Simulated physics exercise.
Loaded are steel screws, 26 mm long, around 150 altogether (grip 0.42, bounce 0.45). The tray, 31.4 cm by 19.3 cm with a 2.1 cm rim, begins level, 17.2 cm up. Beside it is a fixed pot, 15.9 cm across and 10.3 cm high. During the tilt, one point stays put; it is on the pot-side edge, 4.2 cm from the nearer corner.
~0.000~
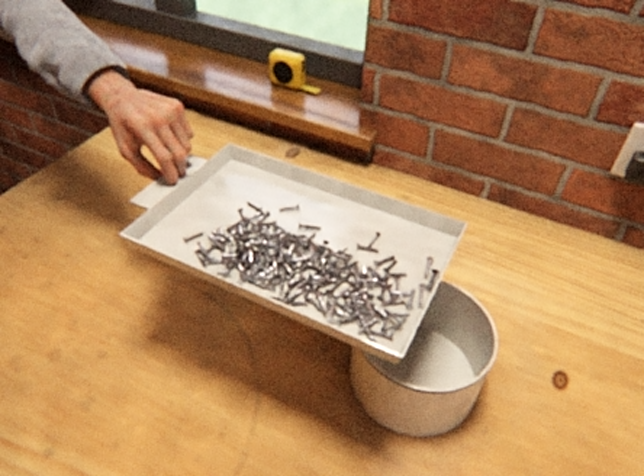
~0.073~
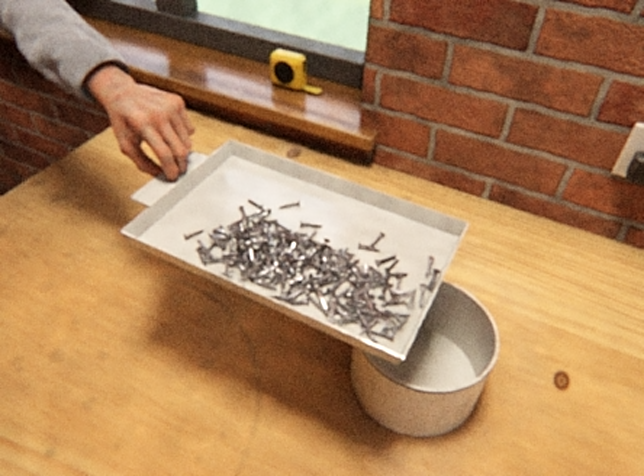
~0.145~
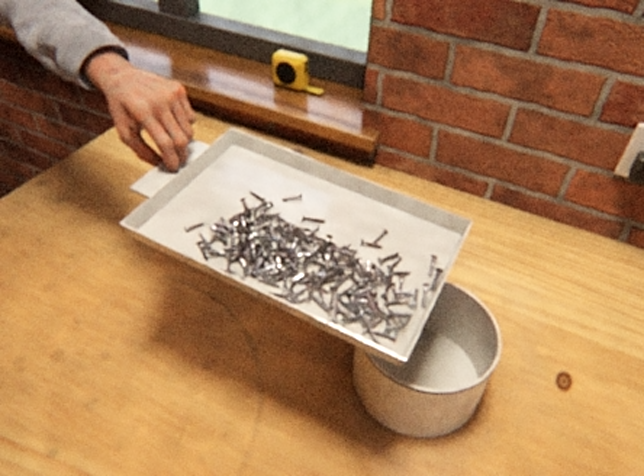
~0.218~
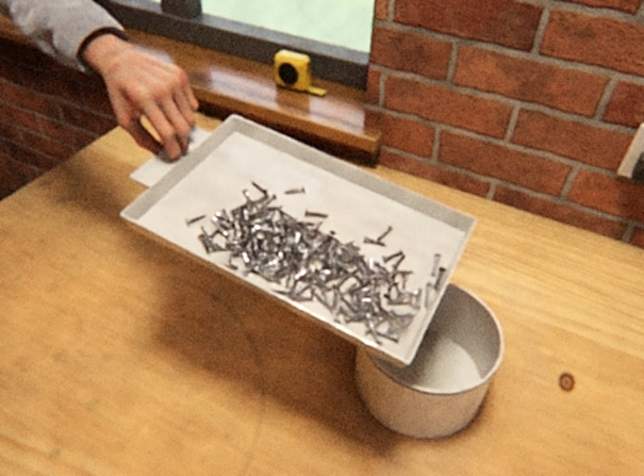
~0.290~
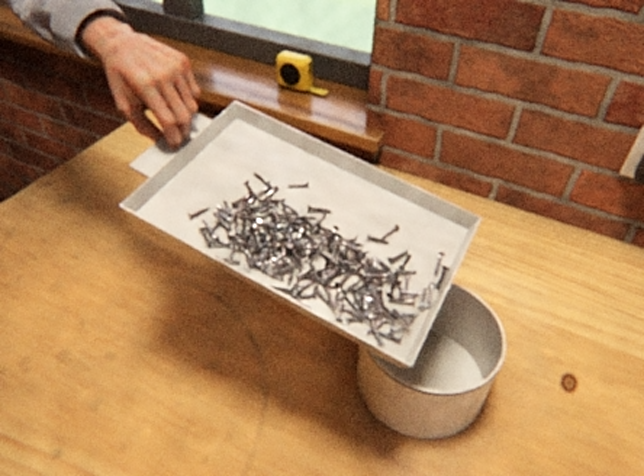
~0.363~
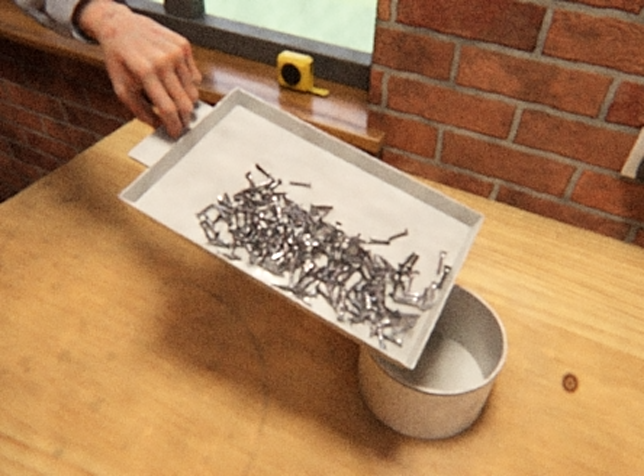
A shallow tray of steel screws tilted gradually above a wooden table as a hand raised its left end, while its lower right edge stayed over a round metal pot and the screws barely shifted.
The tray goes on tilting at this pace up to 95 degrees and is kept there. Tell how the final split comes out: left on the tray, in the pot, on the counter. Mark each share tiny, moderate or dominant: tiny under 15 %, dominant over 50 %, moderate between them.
Tray: Tiny, pot: Tiny, counter: Dominant.
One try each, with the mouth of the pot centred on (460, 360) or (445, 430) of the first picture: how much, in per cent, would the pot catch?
Spot one: Some 20 per cent; spot two: Some 100 per cent.
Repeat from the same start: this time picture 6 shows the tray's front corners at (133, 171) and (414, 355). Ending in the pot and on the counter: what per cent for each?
That works out as pot 75 and counter 25.
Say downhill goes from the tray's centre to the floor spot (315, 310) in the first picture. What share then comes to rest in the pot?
That would be close to 0 per cent.
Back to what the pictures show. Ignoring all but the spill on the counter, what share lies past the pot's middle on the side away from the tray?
Around 90 in a hundred.
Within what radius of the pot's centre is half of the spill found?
That comes to near 16 cm.
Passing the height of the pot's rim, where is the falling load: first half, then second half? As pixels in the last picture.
I'd mark about (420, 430) for the first half and about (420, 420) for the second.
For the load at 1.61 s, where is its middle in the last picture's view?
Load centre: About (415, 366) px.
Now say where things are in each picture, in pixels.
The first frame shows tray tilt 0 degrees, front corners at (127, 233) and (399, 350); middle of the pieces at (302, 267); pot at (425, 327).
The second frame shows tray tilt 1 degrees, front corners at (128, 230) and (400, 351); middle of the pieces at (304, 266).
The third frame shows tray tilt 4 degrees, front corners at (128, 222) and (403, 353), lowest corner right front; middle of the pieces at (306, 263).
The fourth frame shows tray tilt 8 degrees, front corners at (128, 213) and (406, 356), lowest corner right front; middle of the pieces at (309, 259).
The fifth frame shows tray tilt 11 degrees, front corners at (128, 204) and (408, 358), lowest corner right front; middle of the pieces at (311, 255).
The sixth frame shows tray tilt 15 degrees, front corners at (127, 196) and (409, 360), lowest corner right front; middle of the pieces at (313, 251); pot at (434, 330). The tray's pace is about 50 degrees a second.
Then, at 1.11 s, tilt 52 degrees; the tray holds 100 %, the pot 0 %.
After 1.61 s, tilt 77 degrees; the tray holds 65 %, the pot 0 %.
Then, at 2.17 s, tilt 95 degrees; the tray holds 0 %, the pot 0 %.
At rest (2.9 s), tray 0 %, pot 0 %, counter 100 %.
